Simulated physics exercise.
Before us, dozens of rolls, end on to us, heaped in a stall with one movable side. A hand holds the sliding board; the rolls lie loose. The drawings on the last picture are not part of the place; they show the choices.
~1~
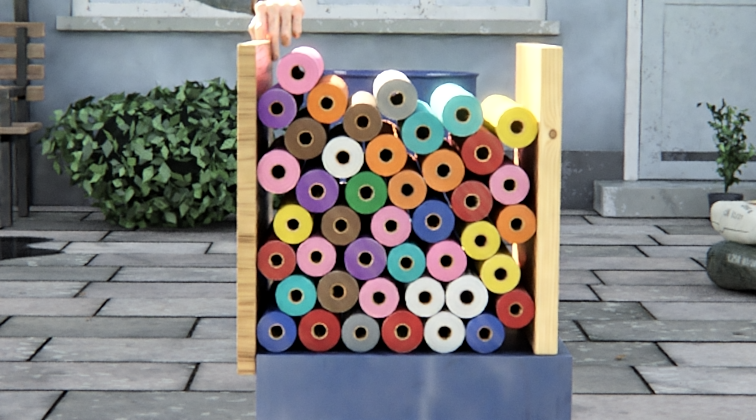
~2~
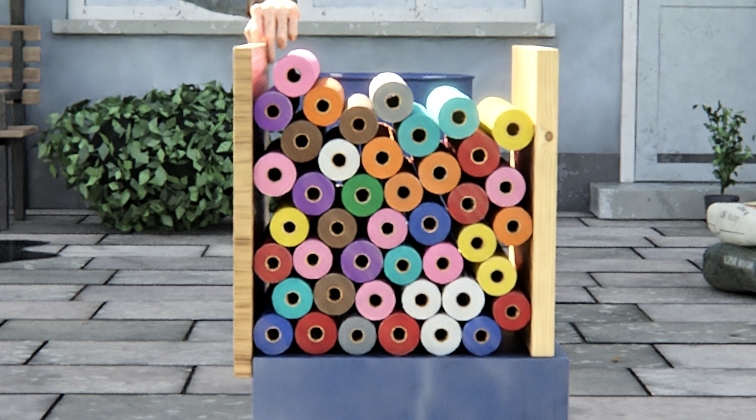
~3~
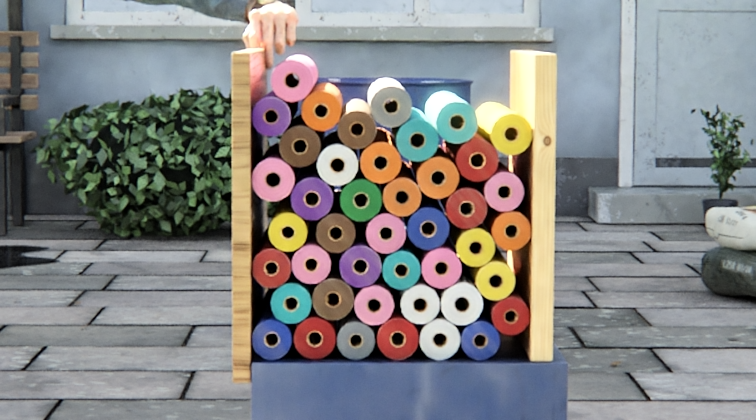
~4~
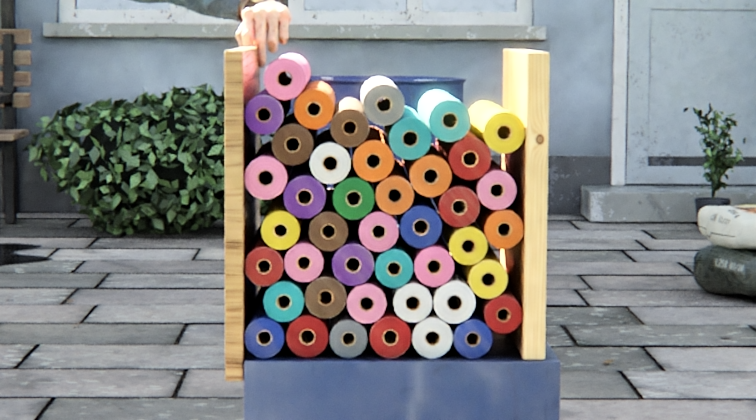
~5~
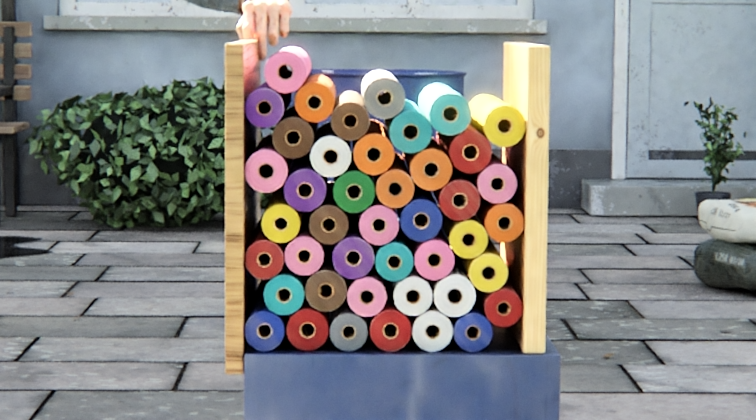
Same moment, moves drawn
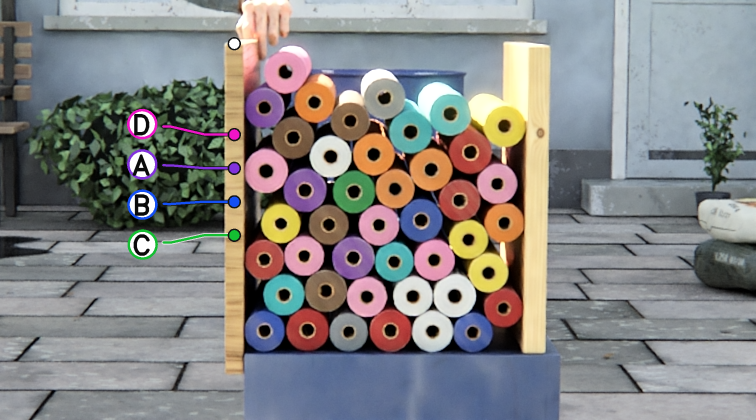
A hand rests at the top of the left wooden board of a stall packed with loose, colourful rolls, seen straight on in a paved yard before a grey house wall. Pink, purple, orange, turquoise and yellow rolls lie along the uneven top, above mixed rows on a blue base, with a bush at left and stones at right. The view shifts slightly, while the hand, boards and rolls show almost no movement.
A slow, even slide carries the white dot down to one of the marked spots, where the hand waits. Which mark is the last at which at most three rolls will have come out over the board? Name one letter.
The lowest mark that will do is B.
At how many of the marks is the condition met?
Three of the four.
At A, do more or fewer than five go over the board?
It loses fewer than five.
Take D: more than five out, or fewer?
Fewer than five.
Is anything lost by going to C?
Yes, at C.
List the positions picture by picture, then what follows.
A white roll (466, 297); a turquoise roll (407, 263); a yellow roll (481, 241), in the first frame.
A yellow roll (477, 243); an orange roll (513, 226), in the second frame.
A pink roll (504, 192); a brown roll (300, 146), in the third frame.
A turquoise roll (449, 121); side board (244, 200), in the fourth frame.
A blue roll (264, 331); a blue roll (473, 332); a white roll (454, 296), in the fifth frame.
On the copy, A at (234, 168); B at (234, 202); C at (234, 235); D at (234, 135); the white dot at (234, 44).
On B. First, top of the board (244, 114).
Then, top of the board (244, 192).
Finally, top of the board (244, 201), two out over the board.
By contrast, A one out over the board; C more than three out over the board; D one out over the board.
